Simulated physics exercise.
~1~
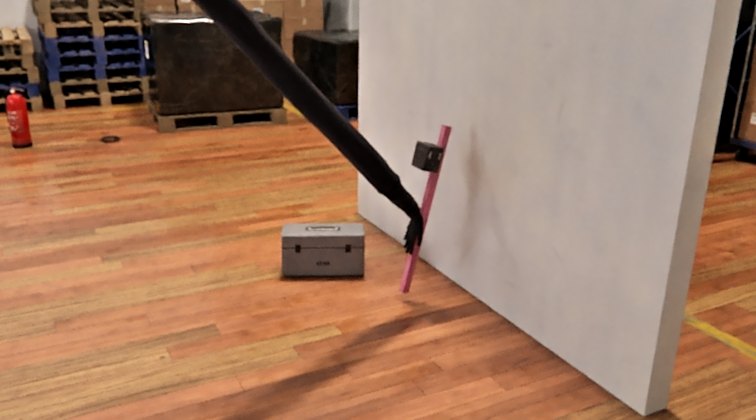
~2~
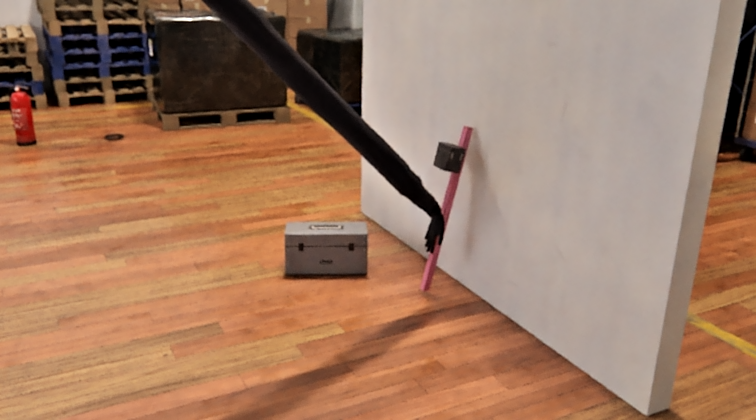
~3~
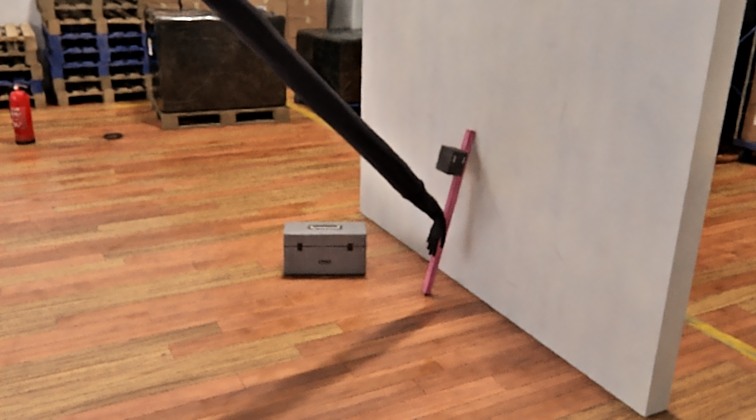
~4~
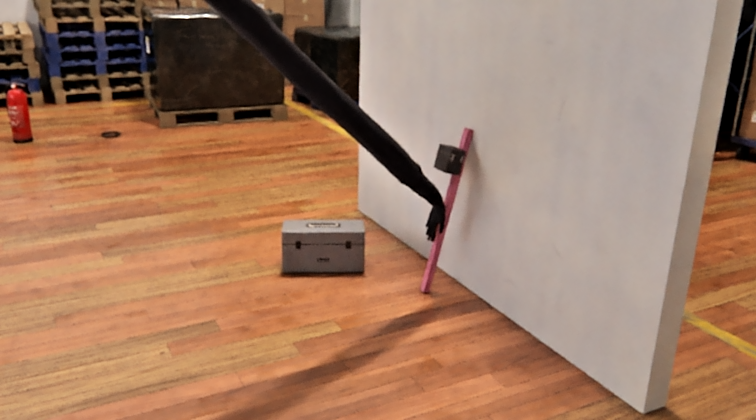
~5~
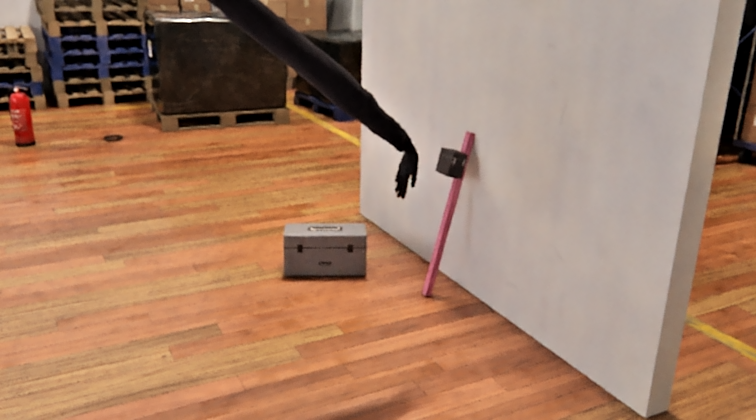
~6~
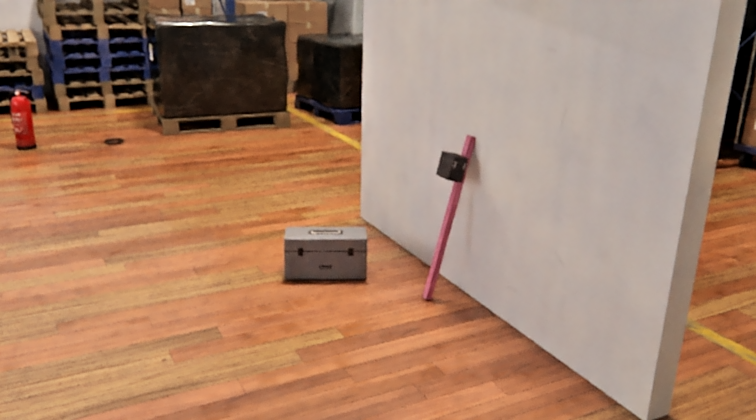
To begin with, a dark-sleeved, black-gloved arm reaches in from the upper left and holds a pink pole, with a small dark block near its top, against a large pale wall. A grey toolbox sits on the wooden floor to the left. The hand shifts the pole a little to the right, where it stays tilted against the wall. The fingers then let go, and the arm draws back up and to the left until it is out of view. The pole remains leaning on its own, and the toolbox has not moved.
